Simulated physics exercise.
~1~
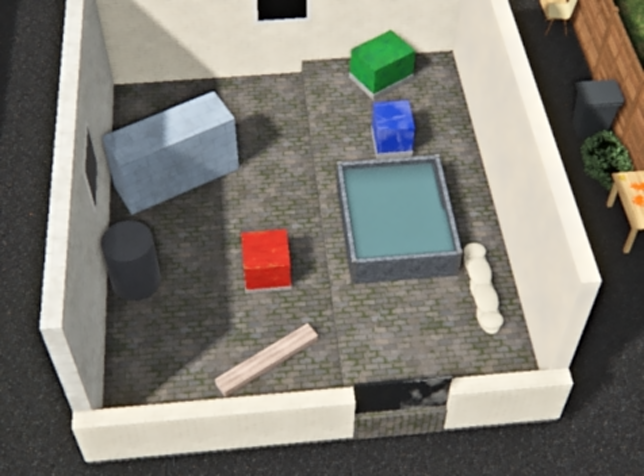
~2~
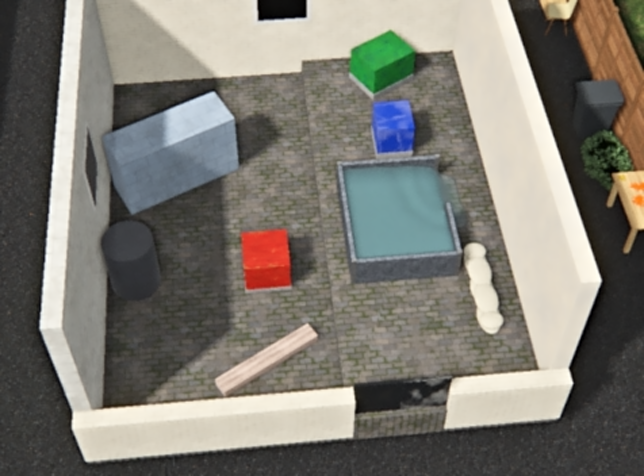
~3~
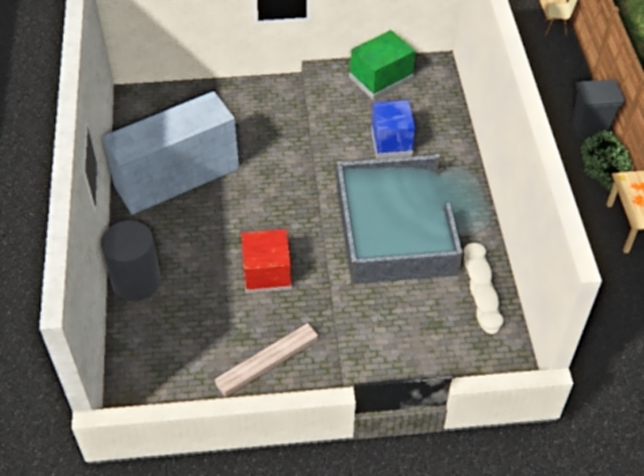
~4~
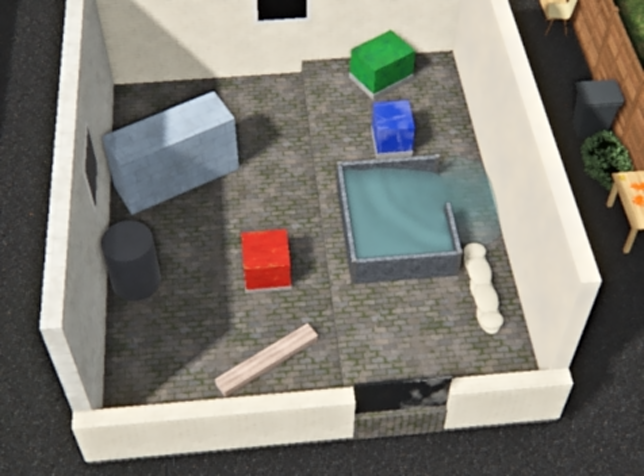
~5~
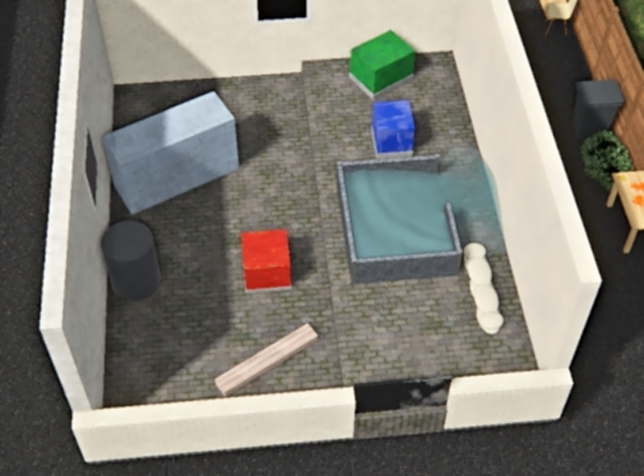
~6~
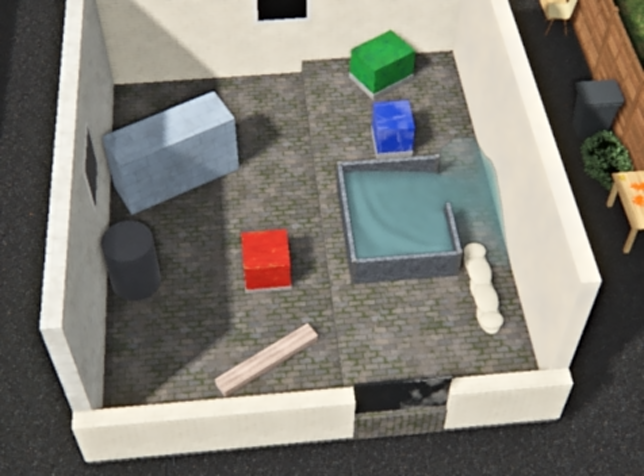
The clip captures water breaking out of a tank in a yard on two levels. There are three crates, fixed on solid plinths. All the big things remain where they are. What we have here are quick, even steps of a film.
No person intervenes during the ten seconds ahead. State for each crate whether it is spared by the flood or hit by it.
In the end the green crate is lapped by the water, the red crate is left alone by the water, the blue crate is left alone by the water.
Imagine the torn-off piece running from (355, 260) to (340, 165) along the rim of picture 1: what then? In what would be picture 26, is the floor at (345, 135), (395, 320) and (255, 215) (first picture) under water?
First: Spared by the leak. Second: Spared by the leak. Third: Reached by the flood.
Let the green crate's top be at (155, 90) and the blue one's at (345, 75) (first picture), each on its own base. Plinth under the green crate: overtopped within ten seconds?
Then: The green crate remains dry.
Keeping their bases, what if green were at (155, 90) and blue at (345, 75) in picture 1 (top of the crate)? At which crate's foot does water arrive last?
It is the crate marked red.
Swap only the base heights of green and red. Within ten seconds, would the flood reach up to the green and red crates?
The green crate gets flooded, the red crate stays clear.
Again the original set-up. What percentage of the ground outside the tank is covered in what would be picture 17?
Some 20 per cent.
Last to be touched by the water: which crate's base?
I say the crate marked red.
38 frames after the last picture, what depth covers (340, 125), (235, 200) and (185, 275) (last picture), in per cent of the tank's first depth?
In order: About 8, 2 and 0 in a hundred.
A moment on, water covers 10 % of the floor; the green crate not reached, the red crate not reached, the blue crate not reached.
Next, water covers 20 % of the floor; the green crate water round its plinth, the red crate not reached, the blue crate water round its plinth.
Then, water covers 30 % of the floor; the green crate water round its plinth, the red crate not reached, the blue crate water round its plinth.
Later, water covers 55 % of the floor; the green crate water round its plinth, the red crate water round its plinth, the blue crate water round its plinth.
In the end, water covers 85 % of the floor; the green crate was topped, the red crate stayed above the water, the blue crate stayed above the water.
